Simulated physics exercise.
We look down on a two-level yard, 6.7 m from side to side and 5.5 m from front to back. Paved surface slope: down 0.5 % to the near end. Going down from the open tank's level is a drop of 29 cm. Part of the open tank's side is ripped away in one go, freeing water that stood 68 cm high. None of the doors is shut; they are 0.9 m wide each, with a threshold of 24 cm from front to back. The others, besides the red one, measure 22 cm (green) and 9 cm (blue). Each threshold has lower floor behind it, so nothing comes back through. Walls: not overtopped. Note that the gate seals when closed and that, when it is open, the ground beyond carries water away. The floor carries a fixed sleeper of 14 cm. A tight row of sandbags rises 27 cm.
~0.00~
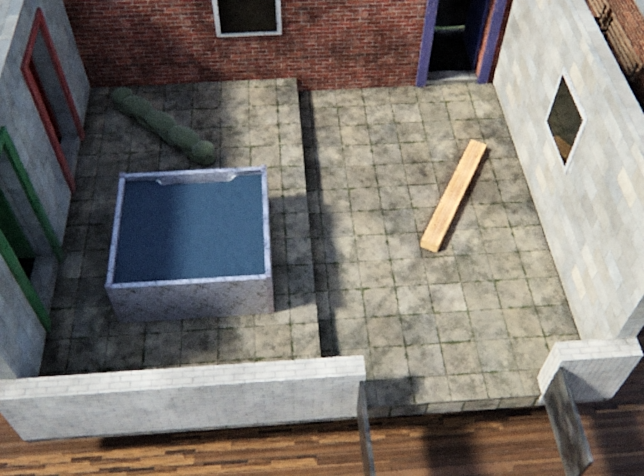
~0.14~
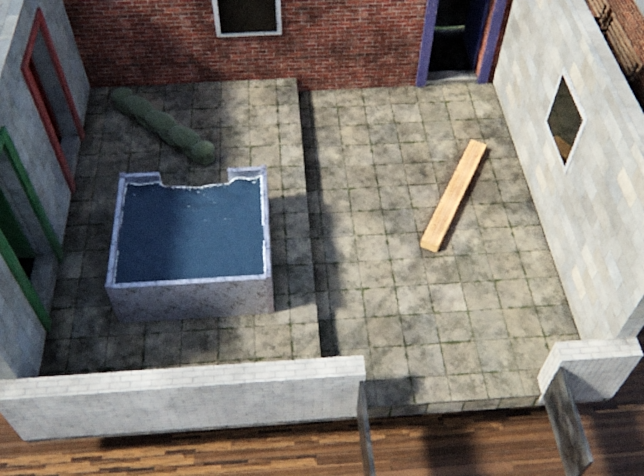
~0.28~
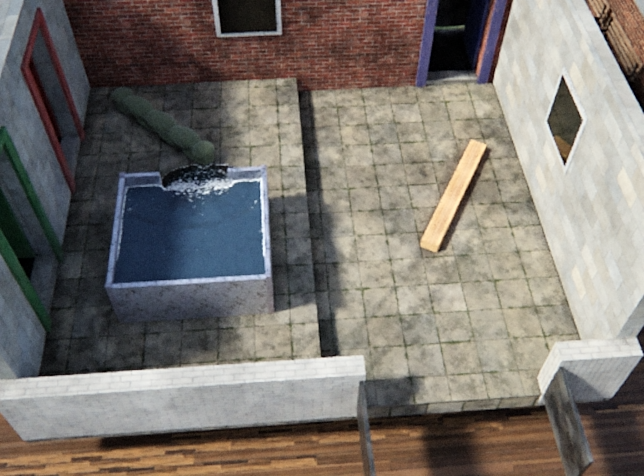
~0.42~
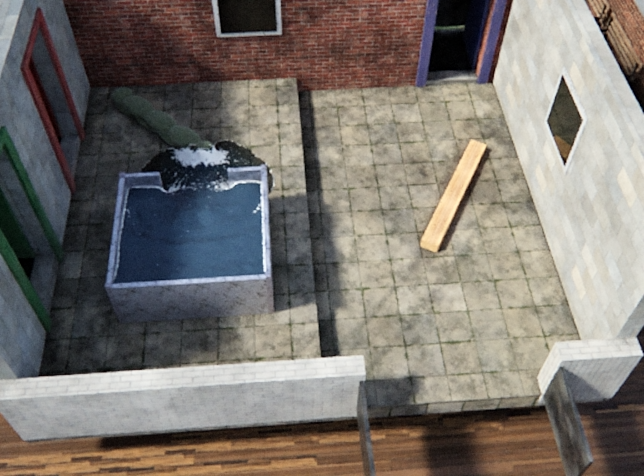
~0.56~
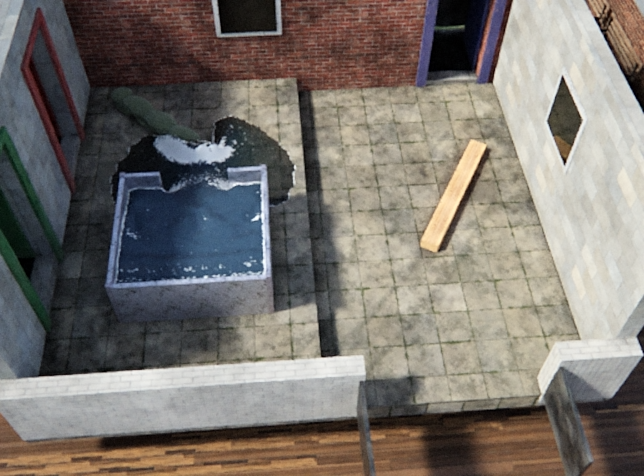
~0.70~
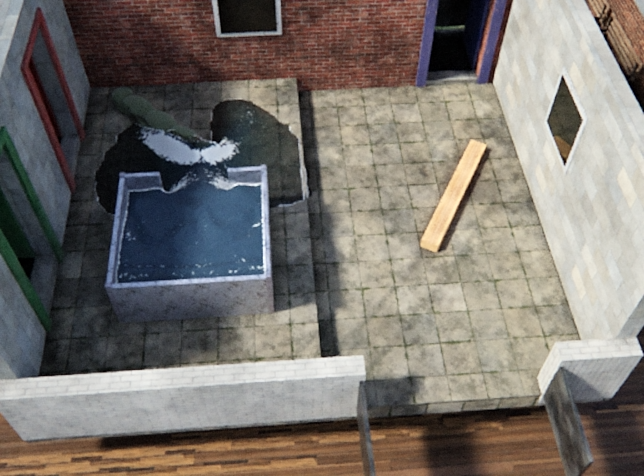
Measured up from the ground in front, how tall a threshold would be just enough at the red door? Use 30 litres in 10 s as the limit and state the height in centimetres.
Close to 19 cm is just enough.
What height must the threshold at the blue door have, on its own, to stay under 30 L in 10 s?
Roughly 9.0 cm at the blue door.
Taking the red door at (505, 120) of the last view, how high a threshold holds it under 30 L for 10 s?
Minimum: About 14.0 cm.
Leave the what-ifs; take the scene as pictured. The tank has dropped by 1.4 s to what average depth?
Mean depth: Approx. 44 cm.
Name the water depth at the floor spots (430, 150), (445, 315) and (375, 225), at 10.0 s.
Depth: About 7, 2, 5 cm.
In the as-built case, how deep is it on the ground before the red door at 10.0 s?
About 7.5 cm.
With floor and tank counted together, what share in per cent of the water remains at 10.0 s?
Roughly 88 percent of the water remains.
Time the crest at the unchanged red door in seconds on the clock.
At about 1.6 s.
After 1.4 s water covers 25 % of the floor, deepest (38 cm) near (212, 165); 16 cm at the red door, 2 litres in over its 15 cm threshold.
After 3.0 s water covers 40 % of the floor, deepest (26 cm) near (113, 90); 17 cm at the red door, 45 litres in over its 15 cm threshold.
After 10.0 s water covers 90 % of the floor, deepest (10 cm) near (322, 303); 7 cm at the red door, 60 litres in over its 15 cm threshold.
At the red door as built, the water arrived by 1.0 s and peaked near 21 cm at 1.6 s.
With a threshold of 15 cm, 61 litres would have come in within the 10 s; with 23.5 cm, 10 litres. So under 30 litres takes about 19 cm.
